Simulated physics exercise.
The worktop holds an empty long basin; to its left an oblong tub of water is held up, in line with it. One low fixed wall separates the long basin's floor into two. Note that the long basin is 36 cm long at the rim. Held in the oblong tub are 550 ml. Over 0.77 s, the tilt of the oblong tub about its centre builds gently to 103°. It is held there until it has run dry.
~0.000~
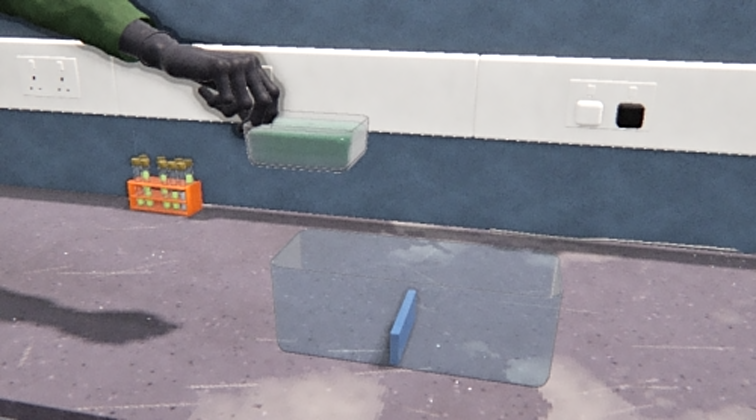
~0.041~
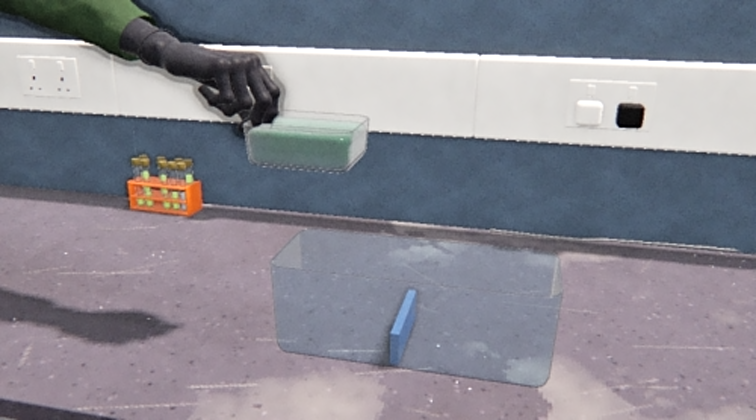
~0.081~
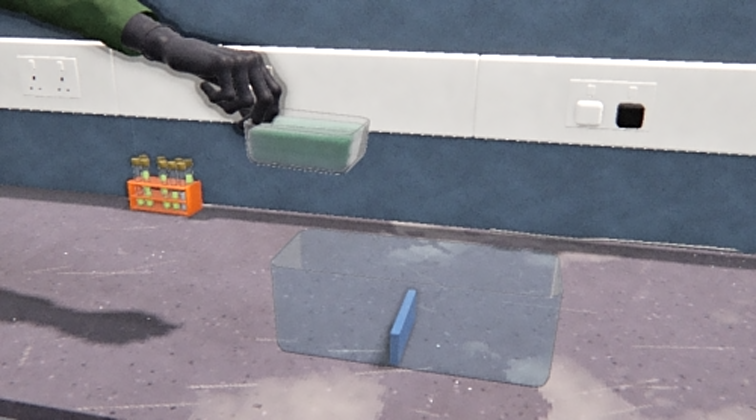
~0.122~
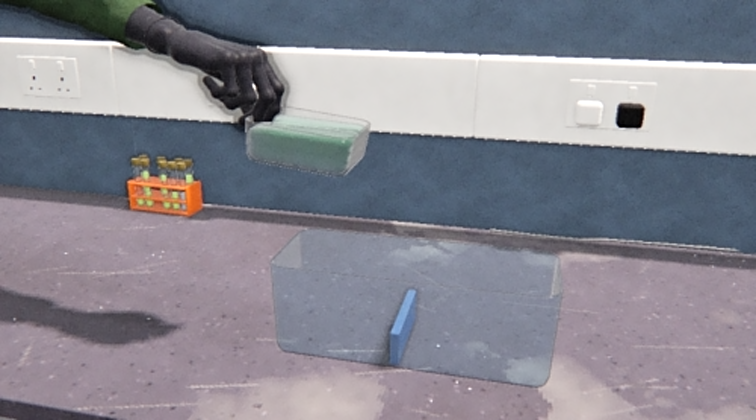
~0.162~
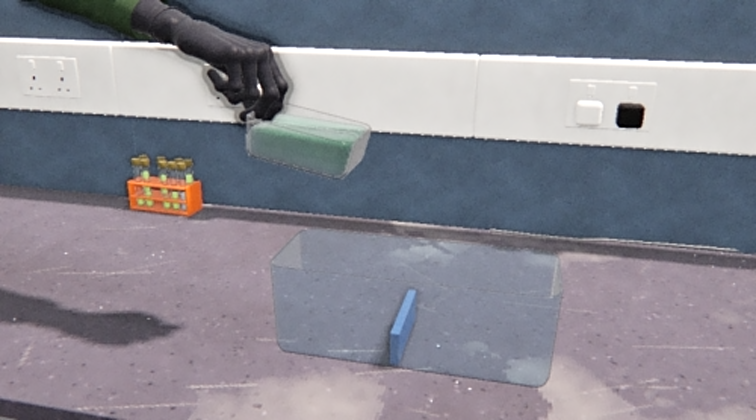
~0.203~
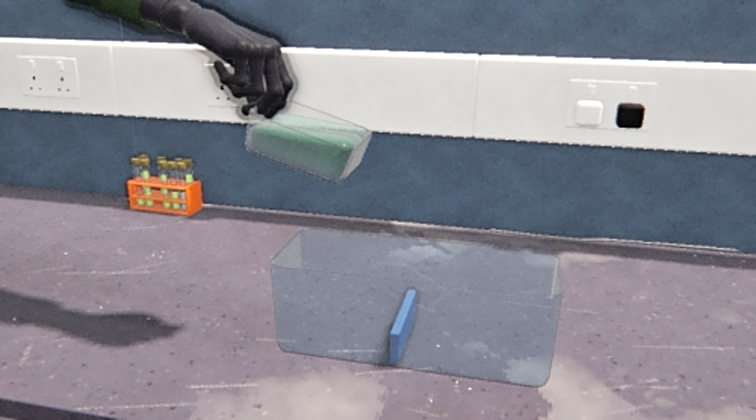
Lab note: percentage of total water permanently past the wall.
Approx. 58 %.
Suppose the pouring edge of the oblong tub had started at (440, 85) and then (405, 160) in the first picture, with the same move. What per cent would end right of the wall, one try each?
In turn about 80 and 80 per cent.
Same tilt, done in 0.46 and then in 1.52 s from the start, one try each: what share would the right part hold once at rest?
35 and 65 %.
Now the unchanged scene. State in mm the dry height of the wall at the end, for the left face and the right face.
Left about 38 mm, while the right is about 34 mm.
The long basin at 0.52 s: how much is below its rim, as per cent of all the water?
Estimate - around 26 in a hundred parts.
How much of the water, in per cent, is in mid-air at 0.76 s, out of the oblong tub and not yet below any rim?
I'd put it at about 3 per cent of the liquid.
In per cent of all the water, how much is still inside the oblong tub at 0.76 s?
Roughly 3 per cent.
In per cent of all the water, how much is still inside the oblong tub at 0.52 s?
Around 18 percent.
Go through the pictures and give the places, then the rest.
The first picture shows tilt 0°; pouring edge (361, 126); surface from (262, 123) to (360, 130); the long basin's rim runs from (286, 247) to (560, 276); the wall's top is at (404, 312).
The second picture shows tilt 1°; pouring edge (361, 126); surface from (262, 123) to (360, 130).
The third picture shows tilt 3°; pouring edge (361, 128); surface from (263, 122) to (360, 131).
The fourth picture shows tilt 6°; pouring edge (362, 132); surface from (264, 121) to (362, 133).
The fifth picture shows tilt 11°; pouring edge (363, 136); surface from (264, 121) to (363, 133).
The sixth picture shows tilt 17°; pouring edge (363, 142); surface from (265, 121) to (364, 137); 1 per cent is over the edge.
Then, 0.52 s in, the tilt is 79° and 17 per cent is still to pour, 4 is left of the wall and 22 right of it.
Then, 0.76 s in, the tilt is 103° and 3 per cent is still to pour, 29 is left of the wall and 58 right of it.
Then, 1.00 s in, the tilt is 103° and 0 per cent is still to pour, 34 is left of the wall and 58 right of it.
Then, 1.27 s in, the tilt is 103° and 0 per cent is still to pour, 34 is left of the wall and 58 right of it.
Finally, 34 per cent lies left of the wall, 58 right of it and 7 outside.
